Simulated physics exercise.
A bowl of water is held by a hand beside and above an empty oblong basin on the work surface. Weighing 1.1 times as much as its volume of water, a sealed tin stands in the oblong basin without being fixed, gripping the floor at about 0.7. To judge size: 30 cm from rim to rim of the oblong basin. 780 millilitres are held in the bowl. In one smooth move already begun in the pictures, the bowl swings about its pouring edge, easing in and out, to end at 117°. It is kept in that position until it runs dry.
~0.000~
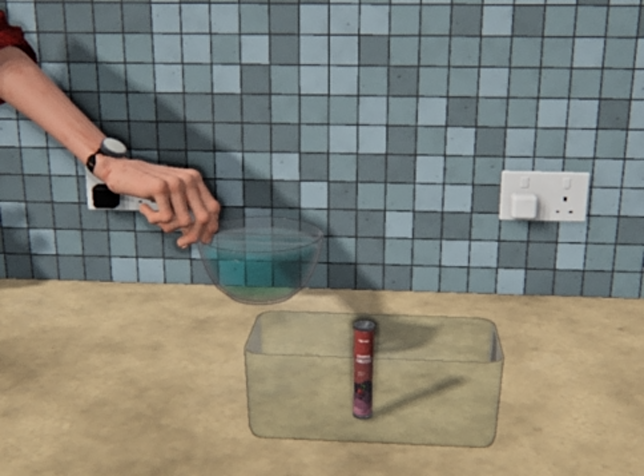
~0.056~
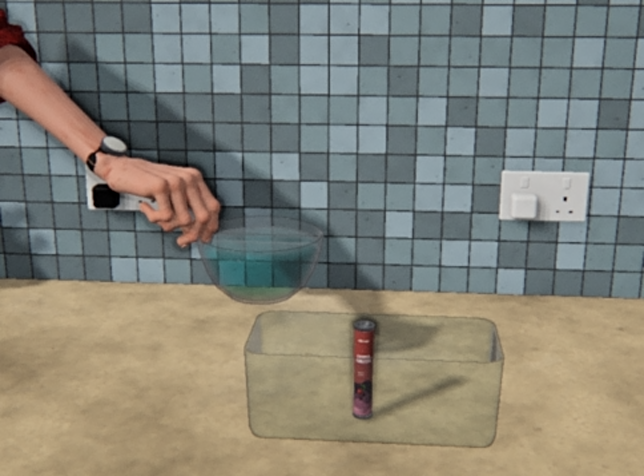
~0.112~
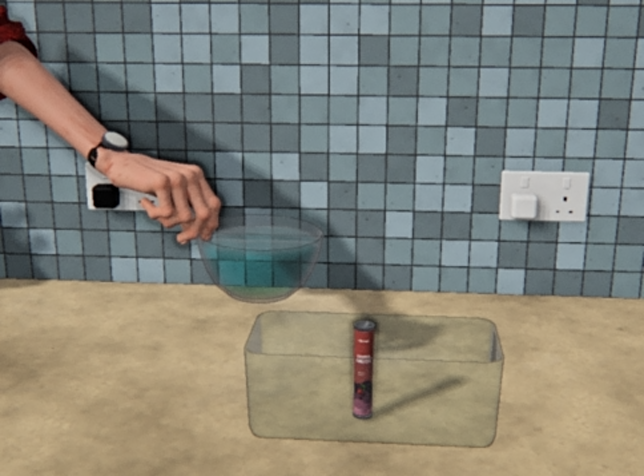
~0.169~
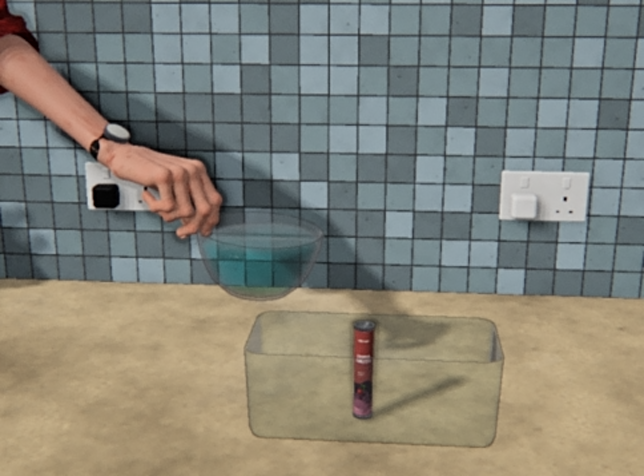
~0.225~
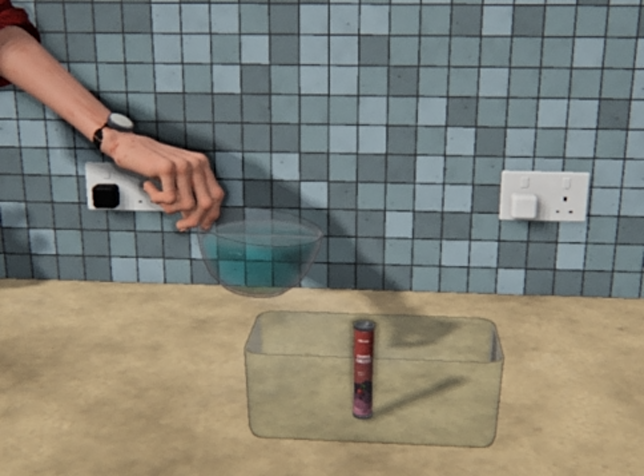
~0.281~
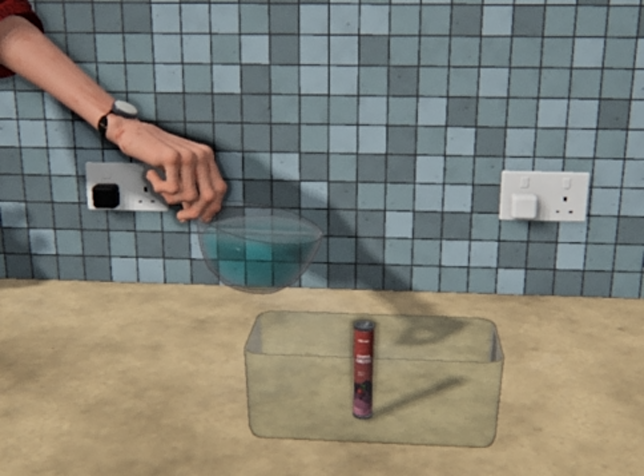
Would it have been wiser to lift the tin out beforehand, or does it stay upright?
It stays upright.
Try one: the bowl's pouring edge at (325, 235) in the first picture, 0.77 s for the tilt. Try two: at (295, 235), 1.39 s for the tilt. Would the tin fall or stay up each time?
Try 1: Tipped over; try 2: Still standing.
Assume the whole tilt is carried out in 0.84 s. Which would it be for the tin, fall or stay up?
Well, the tin simply tips.
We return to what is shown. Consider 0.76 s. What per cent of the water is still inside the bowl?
At that time about 44 in a hundred parts are still held.
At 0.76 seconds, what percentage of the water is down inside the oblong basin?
18 %, give or take.
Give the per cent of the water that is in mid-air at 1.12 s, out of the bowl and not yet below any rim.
Estimate: About 9 in a hundred.
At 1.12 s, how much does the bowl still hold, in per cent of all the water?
Near 0 percent, more or less.
Then, 0.76 s in, the tilt is 68° and 43 per cent is still to pour; the tin stands where it began.
Then, 1.12 s in, the tilt is 106° and 0 per cent is still to pour; the tin stands where it began.
Then, 1.49 s in, the tilt is 117° and 0 per cent is still to pour; the tin stands where it began.
Then, 1.89 s in, the tilt is 117° and 0 per cent is still to pour; the tin stands where it began.
Finally, the tin stands where it began.
